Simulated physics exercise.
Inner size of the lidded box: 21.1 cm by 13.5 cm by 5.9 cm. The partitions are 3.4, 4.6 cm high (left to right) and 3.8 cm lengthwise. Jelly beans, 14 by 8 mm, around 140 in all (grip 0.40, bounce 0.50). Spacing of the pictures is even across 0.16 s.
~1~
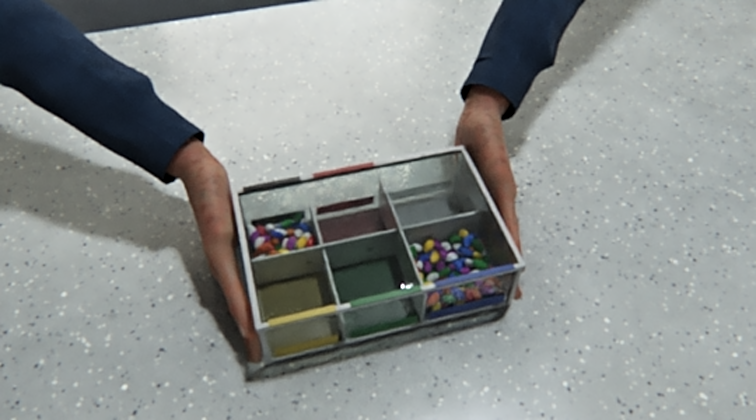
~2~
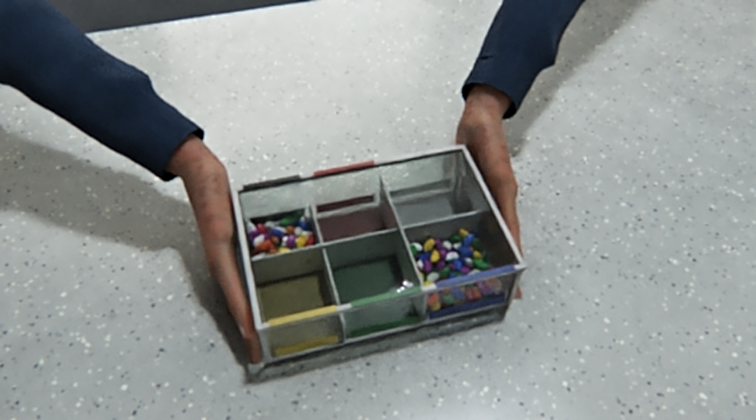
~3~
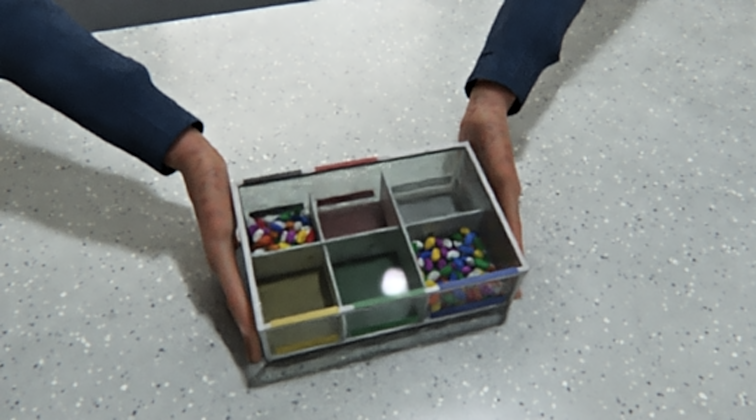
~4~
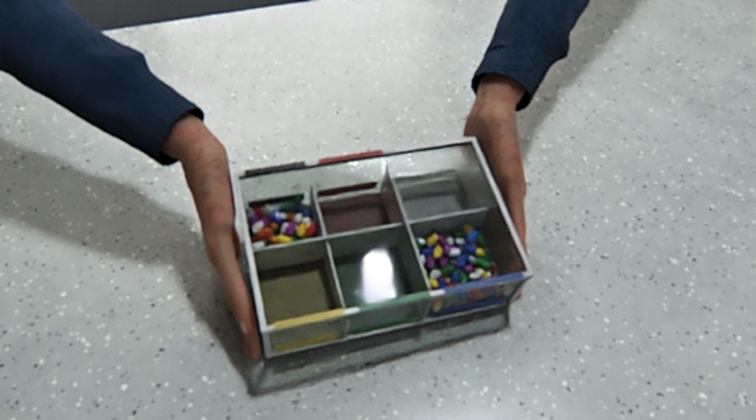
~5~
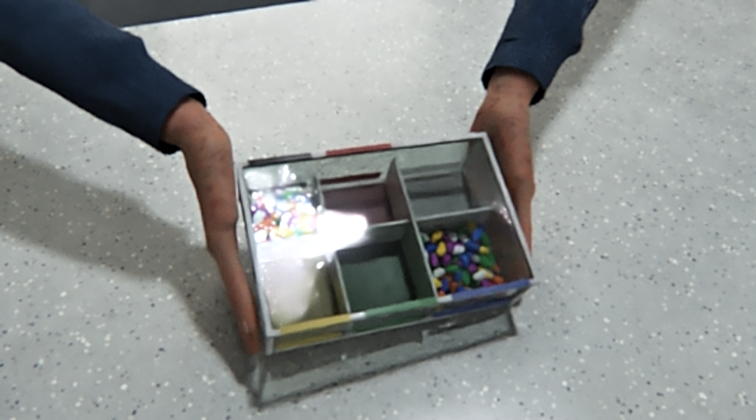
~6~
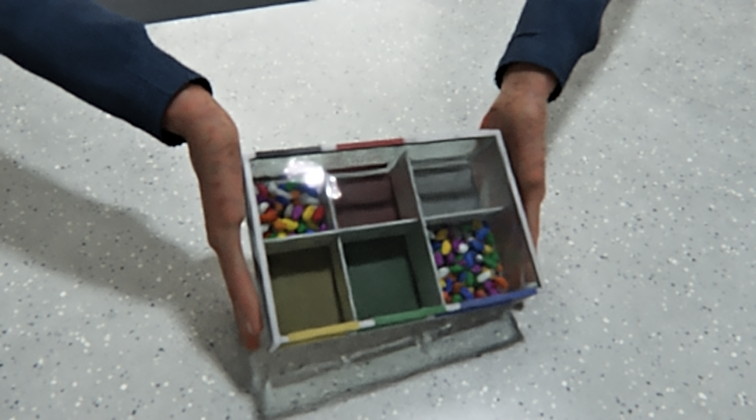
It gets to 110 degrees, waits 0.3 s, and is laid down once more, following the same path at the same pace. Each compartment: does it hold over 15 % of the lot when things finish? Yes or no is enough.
Red, no; blue, yes; green, yes; yellow, no; white, no; black, no.
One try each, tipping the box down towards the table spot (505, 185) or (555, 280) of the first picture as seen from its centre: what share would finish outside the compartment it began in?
I'd put it at about 55 per cent for the first tilt and about 40 per cent for the second.
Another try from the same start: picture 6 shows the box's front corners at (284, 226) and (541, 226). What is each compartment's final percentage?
Final shares: Red 25%, blue 45%, green 0%, yellow 0%, white 25%, black 5%.
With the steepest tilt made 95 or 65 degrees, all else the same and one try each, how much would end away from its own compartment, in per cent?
About 35 and 10 per cent.
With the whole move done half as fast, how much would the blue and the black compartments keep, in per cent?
Blue 65 %; black 0 %.
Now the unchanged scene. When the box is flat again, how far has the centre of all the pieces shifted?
4.5 cm, roughly.
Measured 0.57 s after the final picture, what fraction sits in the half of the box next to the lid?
I'd say around 70 percent of the pieces.
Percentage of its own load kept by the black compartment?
Around 0 percent stays put.
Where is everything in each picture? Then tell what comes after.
In the first picture, box tilt 0 degrees, front corners at (261, 325) and (519, 265); blue 60 %, black 40 %.
In the second picture, box tilt 1 degrees, front corners at (261, 326) and (520, 266).
In the third picture, box tilt 4 degrees, front corners at (263, 326) and (523, 268), lowest corner right front.
In the fourth picture, box tilt 9 degrees, front corners at (266, 327) and (528, 273), lowest corner right front.
In the fifth picture, box tilt 16 degrees, front corners at (272, 331) and (534, 280), lowest corner right front.
In the sixth picture, box tilt 24 degrees, front corners at (279, 338) and (540, 288), lowest corner right front; blue 60 %, black 40 %.
Then, 0.57 s after the last picture, tilt 110 degrees; blue 65 %, green 20 %, yellow 15 %, black 5 %.
Then, 0.96 s after the last picture, tilt 63 degrees; blue 65 %, green 30 %, yellow 5 %.
Then, 1.43 s after the last picture, tilt 0 degrees; blue 65 %, green 30 %, yellow 5 %.
In the end, red 0 %, blue 65 %, green 30 %, yellow 5 %, white 0 %, black 0 %.
